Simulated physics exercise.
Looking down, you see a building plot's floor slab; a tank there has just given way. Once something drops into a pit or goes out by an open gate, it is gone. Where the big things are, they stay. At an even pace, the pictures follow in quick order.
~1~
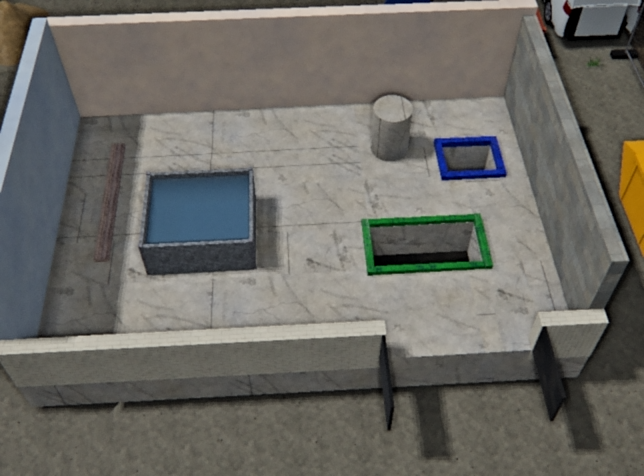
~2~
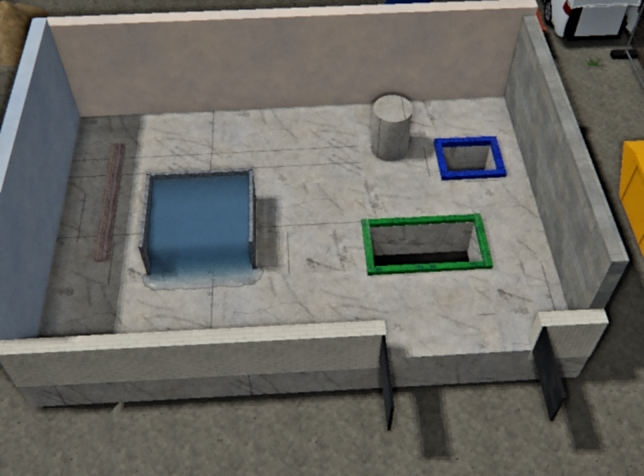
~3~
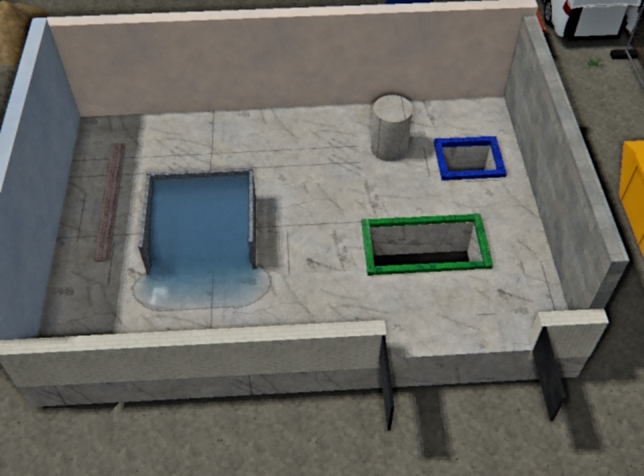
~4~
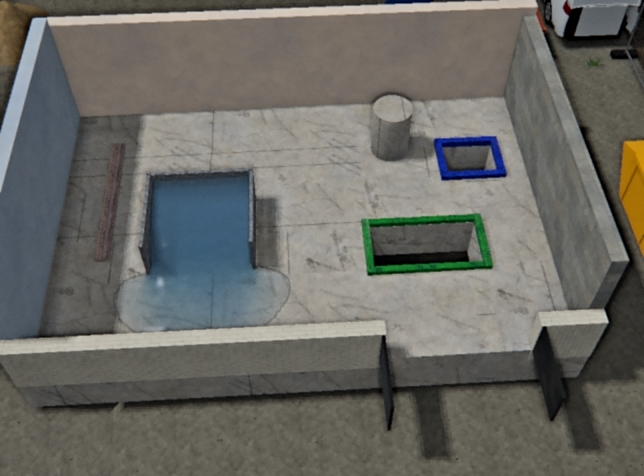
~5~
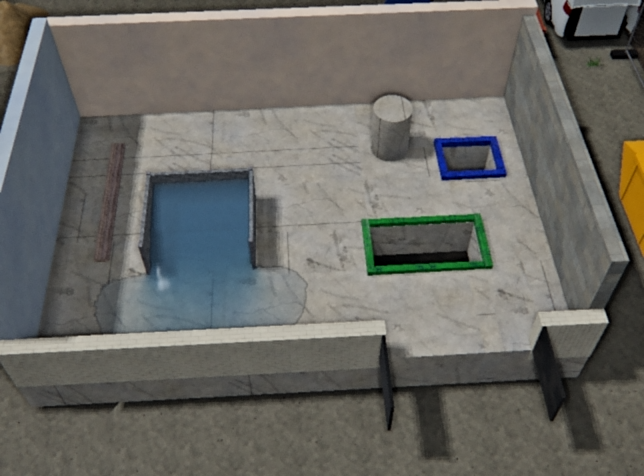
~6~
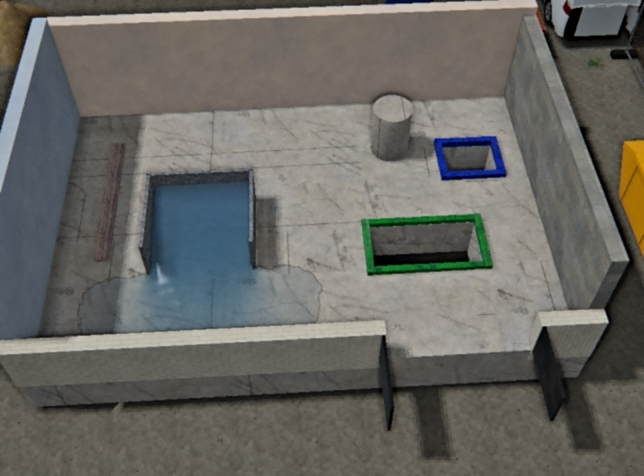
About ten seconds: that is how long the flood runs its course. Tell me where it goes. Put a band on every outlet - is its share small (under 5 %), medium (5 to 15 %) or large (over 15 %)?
In the end, the gate has a medium share, the green pit has a small share, the blue pit has a small share.
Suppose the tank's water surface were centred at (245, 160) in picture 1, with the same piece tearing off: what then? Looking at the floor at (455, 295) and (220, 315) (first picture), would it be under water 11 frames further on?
Looking at the two spots in order, the first is bone-dry and the second is waterlogged.
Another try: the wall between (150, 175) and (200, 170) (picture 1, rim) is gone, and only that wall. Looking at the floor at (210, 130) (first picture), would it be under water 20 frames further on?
Check at the given point: Inundated.
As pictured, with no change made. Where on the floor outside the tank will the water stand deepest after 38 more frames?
Roughly (80, 122).
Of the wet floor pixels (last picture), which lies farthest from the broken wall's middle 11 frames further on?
Near (486, 339).
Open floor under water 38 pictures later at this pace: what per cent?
Near 70 in a hundred.
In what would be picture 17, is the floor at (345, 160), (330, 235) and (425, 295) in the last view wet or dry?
First spared, then spared, then swamped.
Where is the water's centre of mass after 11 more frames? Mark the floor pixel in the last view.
I'd place it roughly at (198, 304).
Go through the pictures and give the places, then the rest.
Still water in the open tank at (199, 209), in the first frame.
The front is at (258, 270), out from the gap at (200, 262), in the second frame.
Water pours out at (201, 263) and has run to (262, 291), in the third frame.
The front is at (274, 308), out from the gap at (201, 264), in the fourth frame.
The front is at a hidden place, out from the gap at (201, 264), in the fifth frame.
The front is at a hidden place, out from the gap at (201, 264), in the sixth frame.
A moment on, water covers 15 % of the floor; the gate 0 %, the green pit 0 %, the blue pit 0 %.
Next, water covers 25 % of the floor; the gate 0 %, the green pit 0 %, the blue pit 0 %.
Then, water covers 45 % of the floor; the gate 2 %, the green pit 0 %, the blue pit 0 %.
Later, water covers 70 % of the floor; the gate 5 %, the green pit 0 %, the blue pit 0 %.
In the end, water covers 90 % of the floor; the gate 10 %, the green pit 0 %, the blue pit 0 %.
